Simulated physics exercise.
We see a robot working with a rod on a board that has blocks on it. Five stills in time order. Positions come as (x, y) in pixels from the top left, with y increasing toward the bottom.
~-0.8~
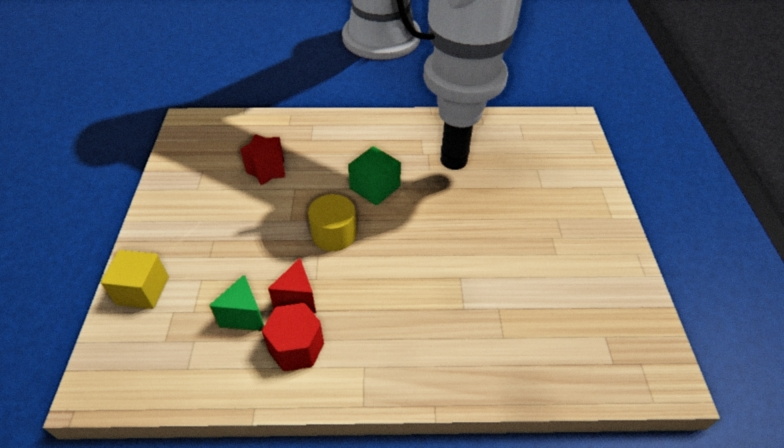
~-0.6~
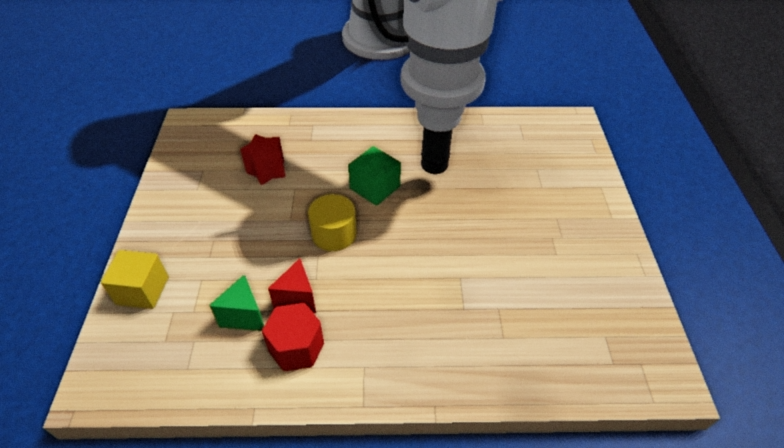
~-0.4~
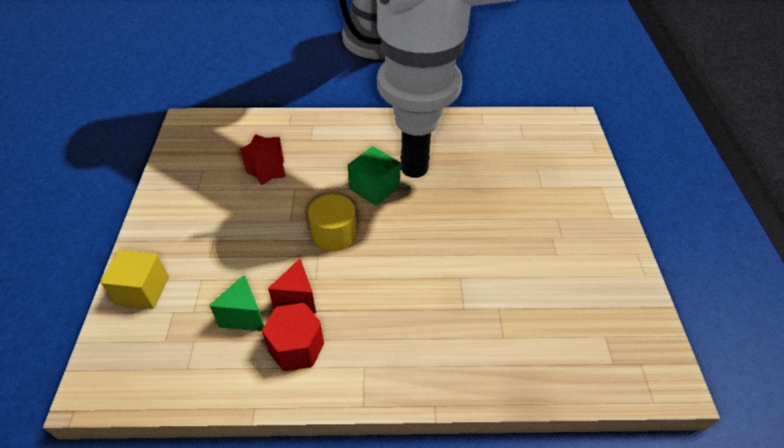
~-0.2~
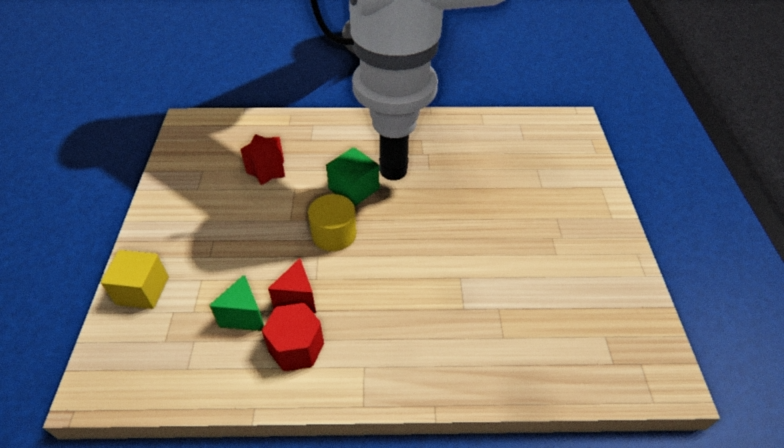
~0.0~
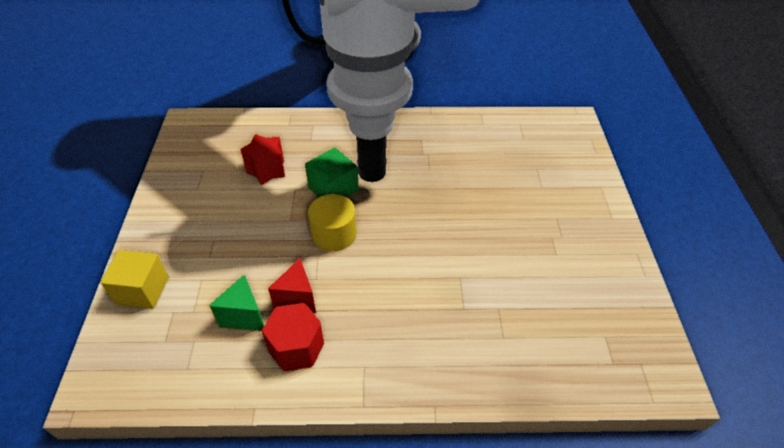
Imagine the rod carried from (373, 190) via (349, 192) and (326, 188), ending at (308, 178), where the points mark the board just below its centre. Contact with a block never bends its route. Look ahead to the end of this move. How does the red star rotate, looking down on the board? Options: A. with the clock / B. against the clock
B
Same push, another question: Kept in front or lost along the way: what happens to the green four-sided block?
The rod still pushes it.
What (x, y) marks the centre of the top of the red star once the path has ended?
For the centre of its top, I'd go with (241, 137).
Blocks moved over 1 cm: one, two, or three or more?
I count two.
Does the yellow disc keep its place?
It seems so.
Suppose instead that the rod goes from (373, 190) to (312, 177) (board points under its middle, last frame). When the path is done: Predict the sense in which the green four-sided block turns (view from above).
The block turns counter-clockwise.
What follows on the original path. Halfway along, rod (335, 174); green four-sided block (295, 162).
At the end, rod (306, 161); red star (241, 137), turned 20° anticlockwise; green four-sided block (264, 154); yellow disc not moved.
